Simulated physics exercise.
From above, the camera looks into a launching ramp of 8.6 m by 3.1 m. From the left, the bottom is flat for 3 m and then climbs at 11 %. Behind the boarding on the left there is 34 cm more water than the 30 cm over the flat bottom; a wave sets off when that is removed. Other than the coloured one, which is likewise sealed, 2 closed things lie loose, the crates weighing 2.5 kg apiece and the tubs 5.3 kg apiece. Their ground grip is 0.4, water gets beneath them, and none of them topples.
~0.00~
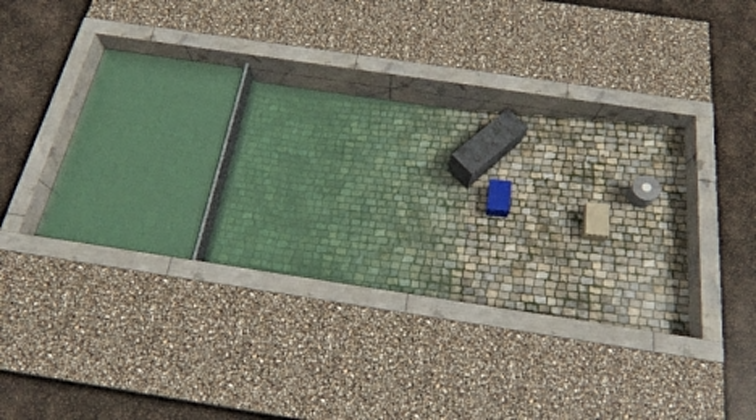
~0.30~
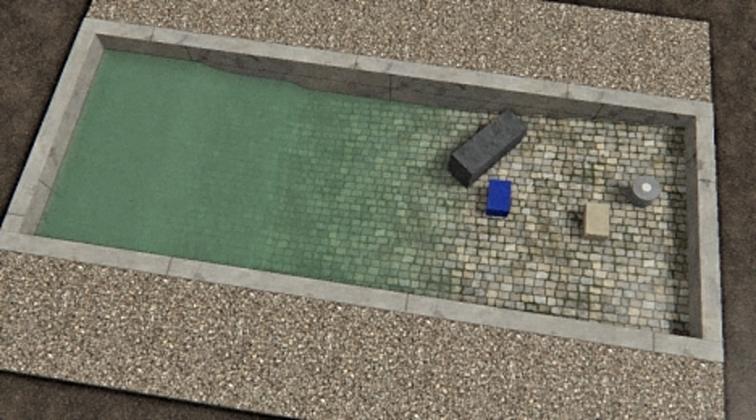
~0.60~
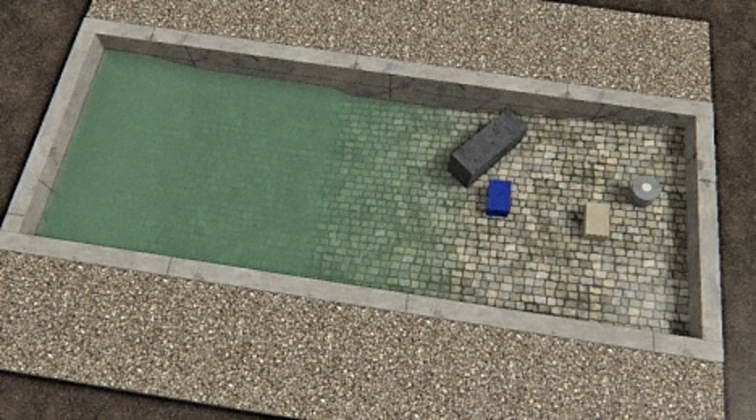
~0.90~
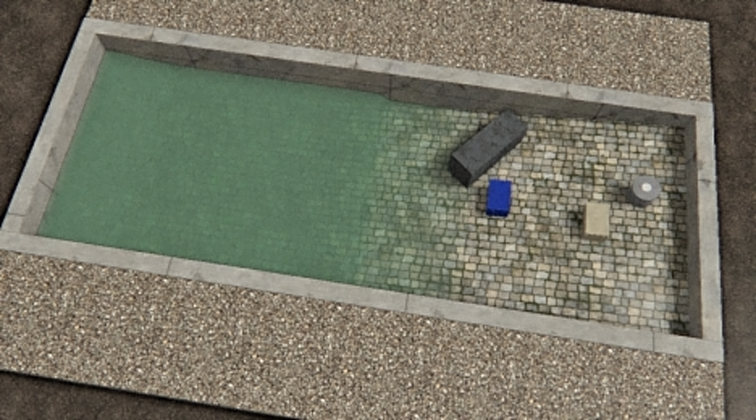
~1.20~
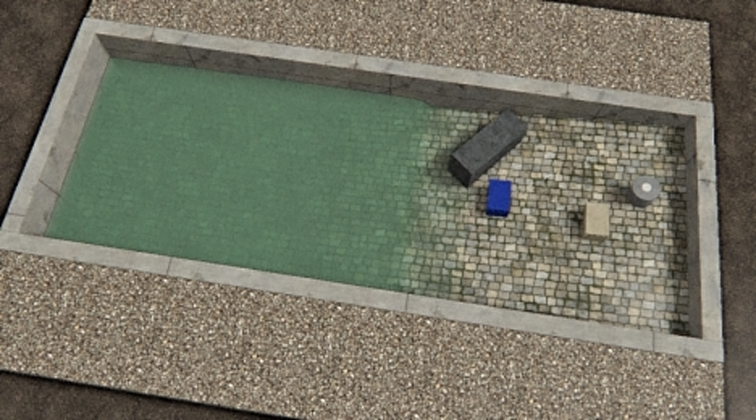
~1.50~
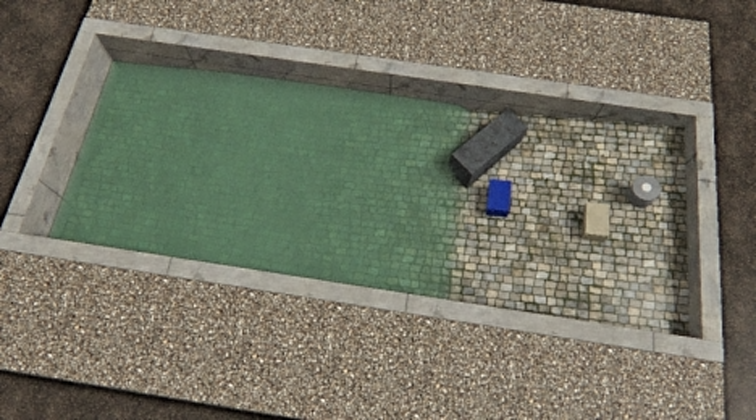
Green water lies across the left and middle of a walled, cobbled ramp seen from above, held deeper behind a thin board on the left. On the bare stones to the right sit a long dark block, a blue crate, a beige box and a round grey object. The board disappears and the deeper green spreads rightward, paling at the left, while the objects and camera stay still.
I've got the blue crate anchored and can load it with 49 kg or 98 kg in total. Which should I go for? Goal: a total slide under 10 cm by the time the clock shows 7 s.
You need 98 kg.
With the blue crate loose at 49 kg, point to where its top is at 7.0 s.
It should be close to (464, 207) in the last view.
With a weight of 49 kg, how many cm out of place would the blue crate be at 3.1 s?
Shift: About 0 cm.
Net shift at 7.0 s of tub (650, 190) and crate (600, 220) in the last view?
They've ended up 150 cm and 100 cm away, in that order.
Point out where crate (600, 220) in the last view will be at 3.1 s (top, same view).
Roughly (631, 207) in the same view.
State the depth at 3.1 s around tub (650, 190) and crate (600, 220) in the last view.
Some 1 cm at the first, some 3 cm at the second.
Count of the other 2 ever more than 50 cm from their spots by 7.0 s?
That comes to 2.
After 2.1 s the blue crate would be 0 cm from its start with 49 kg and 0 cm from its start with 98 kg; 9 cm of water round it then.
After 3.1 s the blue crate would be 0 cm from its start with 49 kg and 0 cm from its start with 98 kg; 11 cm of water round it then.
After 4.9 s the blue crate would be 0 cm from its start with 49 kg and 0 cm from its start with 98 kg; 10 cm of water round it then.
After 7.0 s the blue crate would be 54 cm from its start with 49 kg and 0 cm from its start with 98 kg; 11 cm of water round it then.
